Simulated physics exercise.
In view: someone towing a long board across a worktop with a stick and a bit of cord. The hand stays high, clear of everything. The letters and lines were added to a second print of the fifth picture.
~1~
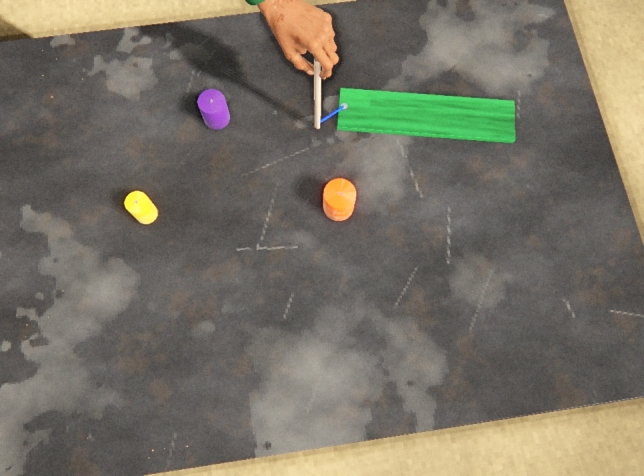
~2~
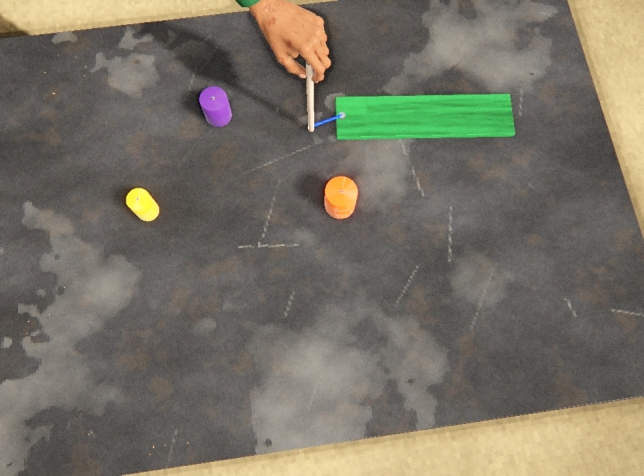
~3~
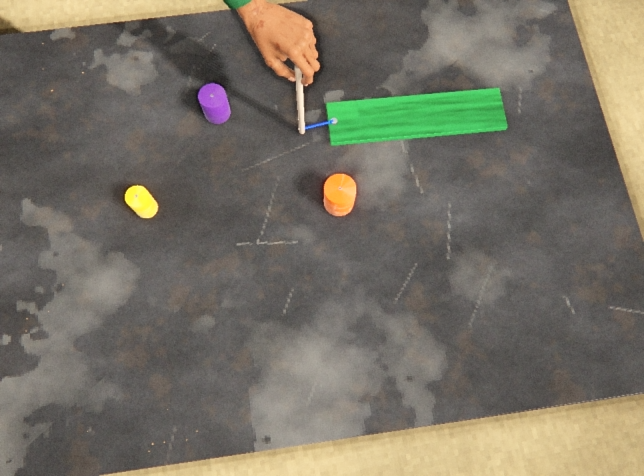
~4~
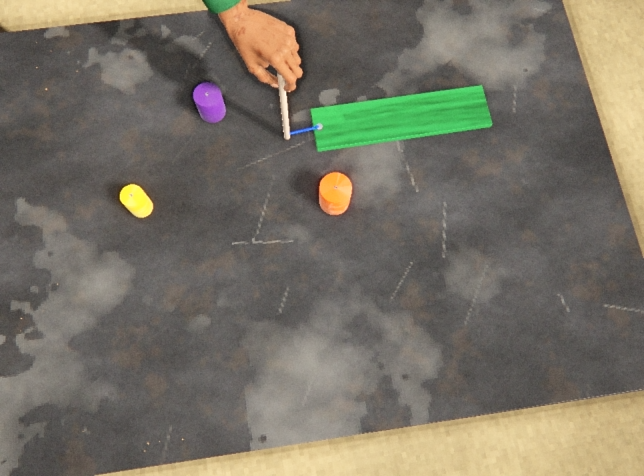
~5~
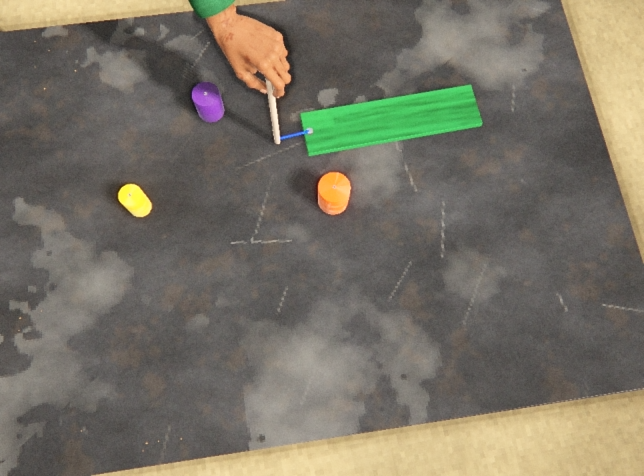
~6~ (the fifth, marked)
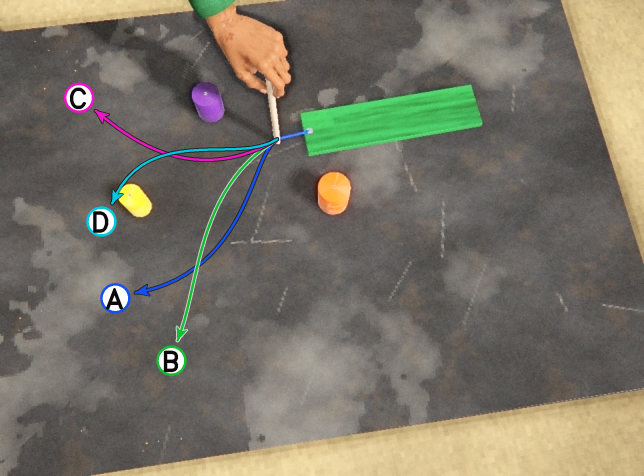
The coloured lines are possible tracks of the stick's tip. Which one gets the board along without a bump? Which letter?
With B nothing is hit.
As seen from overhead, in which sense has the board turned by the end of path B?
On that path, anticlockwise.
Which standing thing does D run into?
The yellow candle.
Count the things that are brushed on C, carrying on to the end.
It touches one.
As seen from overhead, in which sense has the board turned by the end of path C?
It turns clockwise.
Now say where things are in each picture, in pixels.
Orange tin (339, 200); green board (427, 114); yellow candle (142, 208), in the first picture.
Green board (424, 115); yellow candle (143, 205), in the second picture.
Green board (416, 115); orange tin (339, 195), in the third picture.
Green board (401, 116); purple candle (210, 103), in the fourth picture.
Green board (391, 118); yellow candle (135, 201); purple candle (209, 103); orange tin (334, 194), in the fifth picture.
On the marked copy, A from (277, 139) via (230, 231) to (136, 293); B from (277, 139) via (208, 229) to (177, 341); C from (277, 139) via (174, 156) to (96, 111); D from (277, 139) via (180, 152) to (112, 204).
With B. Early on, foot of the stick (223, 196), middle of the board (330, 144).
Further on, foot of the stick (196, 271), middle of the board (285, 185).
At the end, foot of the stick (177, 343), middle of the board (250, 236); nothing has been touched.
As for the rest, A meets the orange tin; C meets the purple candle; D meets the yellow candle.
